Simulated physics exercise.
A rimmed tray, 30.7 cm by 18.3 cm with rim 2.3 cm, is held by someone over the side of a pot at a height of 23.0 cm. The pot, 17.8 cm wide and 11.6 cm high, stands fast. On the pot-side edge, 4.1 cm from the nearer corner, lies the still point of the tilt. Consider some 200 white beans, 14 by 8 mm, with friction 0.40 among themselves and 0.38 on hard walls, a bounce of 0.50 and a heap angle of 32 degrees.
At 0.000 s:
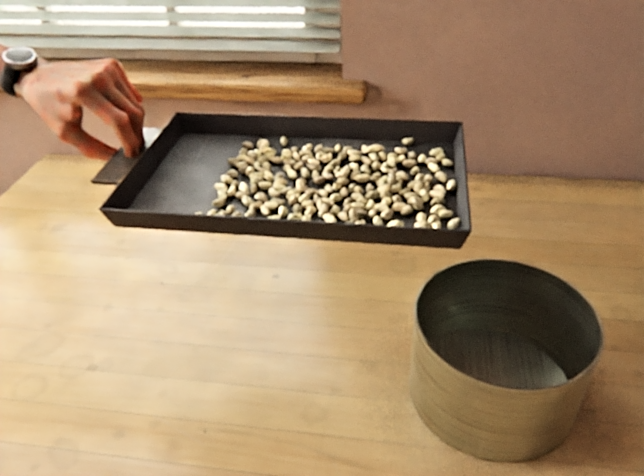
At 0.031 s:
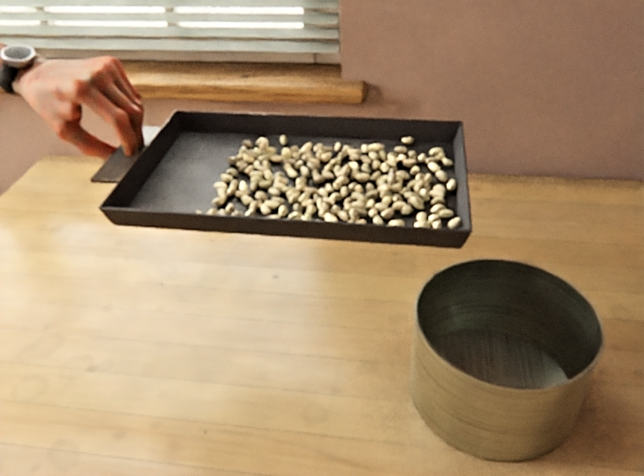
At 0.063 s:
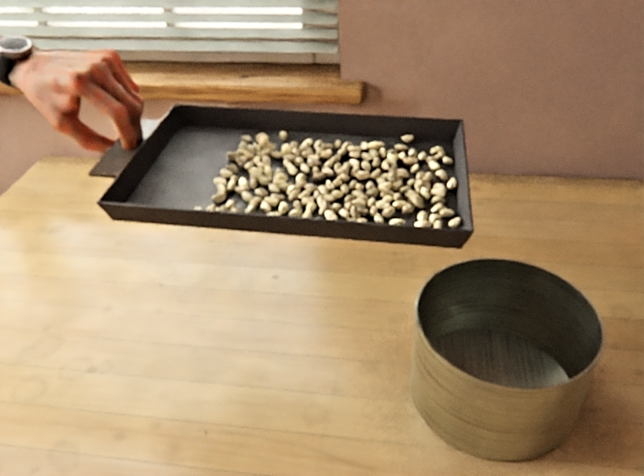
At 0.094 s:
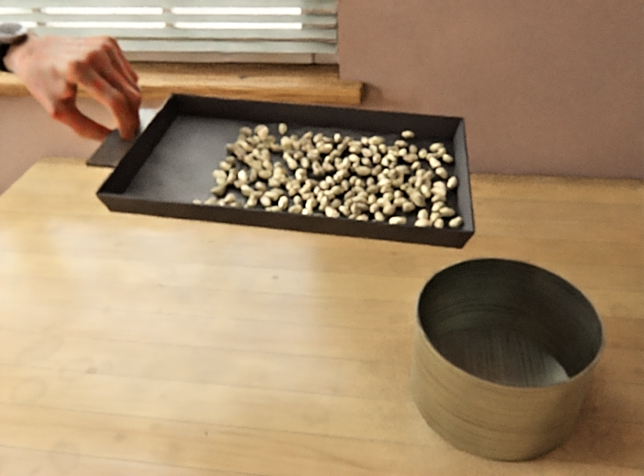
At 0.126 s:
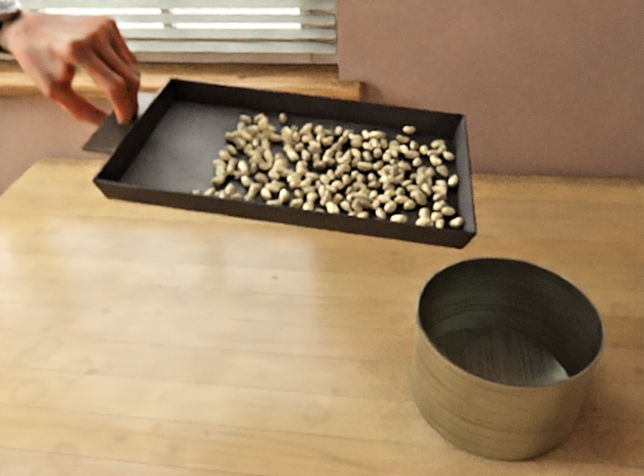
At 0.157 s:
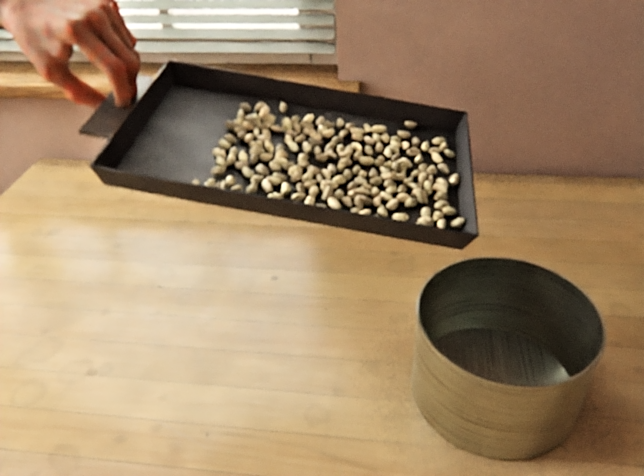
A hand raises the left end of a dark tray of pale beans, tilting it rightward.
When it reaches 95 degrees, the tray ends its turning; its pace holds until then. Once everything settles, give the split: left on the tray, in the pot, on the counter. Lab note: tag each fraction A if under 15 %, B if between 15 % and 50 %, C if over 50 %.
Left on the tray = A, pot = C, counter = A.
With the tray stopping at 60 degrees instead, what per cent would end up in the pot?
Around 45 in a hundred.
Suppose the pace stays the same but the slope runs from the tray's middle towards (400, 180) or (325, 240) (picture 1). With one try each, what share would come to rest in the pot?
That would be close to 55 per cent, then close to 35 per cent.
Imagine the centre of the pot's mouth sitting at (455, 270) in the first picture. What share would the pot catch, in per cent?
Close to 10 in a hundred.
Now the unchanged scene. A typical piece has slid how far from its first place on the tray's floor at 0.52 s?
5 cm.
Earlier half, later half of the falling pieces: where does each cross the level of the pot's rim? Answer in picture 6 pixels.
I'd mark about (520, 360) for the first half, then (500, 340) for the second.
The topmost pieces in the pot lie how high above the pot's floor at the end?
2.5 cm.
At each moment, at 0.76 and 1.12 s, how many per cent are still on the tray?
In turn: 70, 0.
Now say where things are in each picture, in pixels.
Tray tilt 0 degrees, front corners at (109, 205) and (463, 226); middle of the pieces at (337, 187); pot at (506, 316), in the first frame.
Tray tilt 0 degrees, front corners at (108, 204) and (464, 226); middle of the pieces at (337, 186), in the second frame.
Tray tilt 2 degrees, front corners at (107, 199) and (465, 226); middle of the pieces at (338, 184), in the third frame.
Tray tilt 4 degrees, front corners at (105, 190) and (466, 227), lowest corner right front; middle of the pieces at (338, 179), in the fourth frame.
Tray tilt 7 degrees, front corners at (102, 177) and (468, 228), lowest corner right front; middle of the pieces at (339, 174), in the fifth frame.
Tray tilt 11 degrees, front corners at (101, 163) and (470, 229), lowest corner right front; middle of the pieces at (341, 168); pot at (508, 313). The tray's pace is about 110 degrees a second, in the sixth frame.
Then, at 0.52 s, tilt 52 degrees; the tray holds 100 %, the pot 0 %.
After 0.76 s, tilt 79 degrees; the tray holds 70 %, the pot 0 %.
Then, at 1.12 s, tilt 95 degrees; the tray holds 0 %, the pot 90 %.
At rest (2.1 s), tray 0 %, pot 95 %, counter 5 %.
